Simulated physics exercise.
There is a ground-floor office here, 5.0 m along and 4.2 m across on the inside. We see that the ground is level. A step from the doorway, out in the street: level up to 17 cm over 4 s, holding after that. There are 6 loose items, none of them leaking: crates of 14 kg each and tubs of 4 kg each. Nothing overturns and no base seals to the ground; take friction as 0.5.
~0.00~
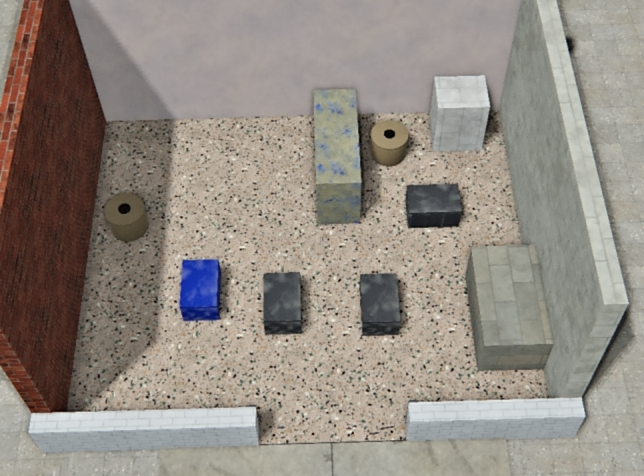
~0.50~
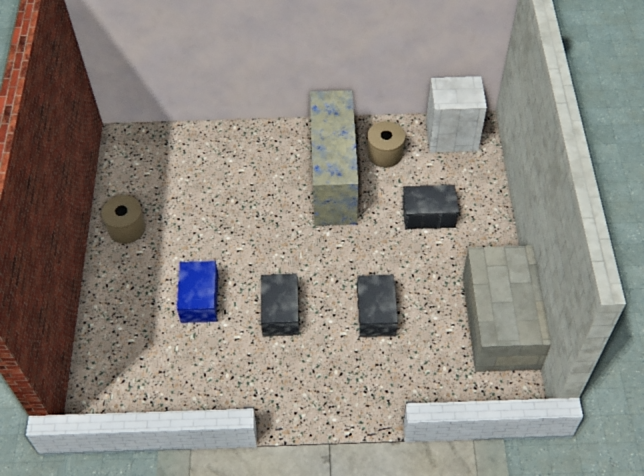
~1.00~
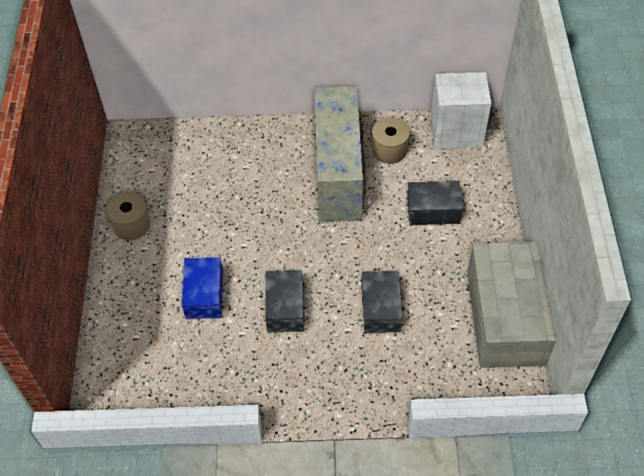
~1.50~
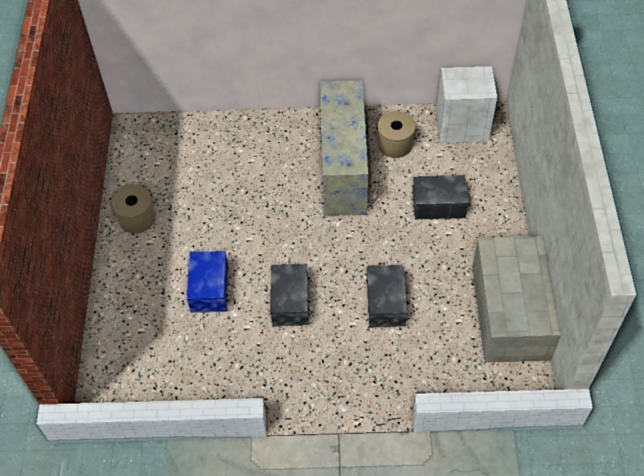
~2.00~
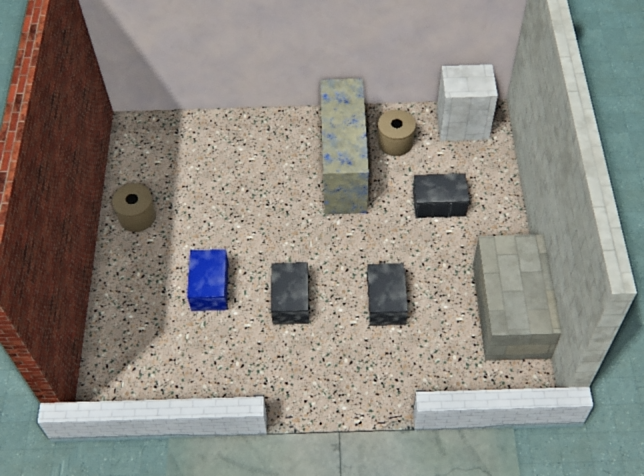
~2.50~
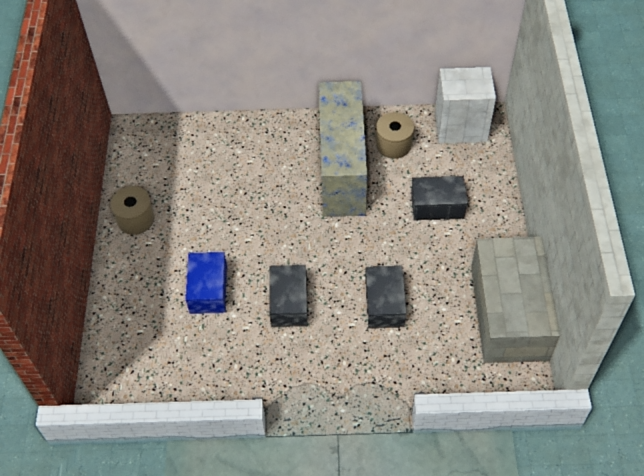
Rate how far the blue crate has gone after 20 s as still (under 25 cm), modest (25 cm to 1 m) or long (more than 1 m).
Modest.
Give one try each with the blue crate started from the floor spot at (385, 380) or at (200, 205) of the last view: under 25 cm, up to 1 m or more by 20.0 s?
Try one: Moderate displacement; try two: Large displacement.
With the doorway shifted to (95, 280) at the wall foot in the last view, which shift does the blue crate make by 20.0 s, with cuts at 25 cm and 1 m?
Blue crate: Goes a long way.
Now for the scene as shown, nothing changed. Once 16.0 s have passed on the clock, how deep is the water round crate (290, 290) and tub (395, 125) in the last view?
Depth approx. 13 cm / 11 cm.
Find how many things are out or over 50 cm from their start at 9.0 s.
The number comes to 3.
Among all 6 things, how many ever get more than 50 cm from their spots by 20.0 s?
It works out to 5.
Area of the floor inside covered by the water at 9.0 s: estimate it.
Wet area: Approx. 18 m2.
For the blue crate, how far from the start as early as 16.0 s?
Roughly 50 centimetres by that point.
After 4.0 s the blue crate is near (205, 275), 0.0 m from its start, aground; 0 afloat.
After 9.0 s the blue crate is near (188, 272), 0.2 m from its start, aground; 1 afloat.
After 16.0 s the blue crate is near (159, 290), 0.5 m from its start, afloat; 6 afloat.
After 20.0 s the blue crate is near (238, 322), 0.7 m from its start, afloat; 6 afloat.
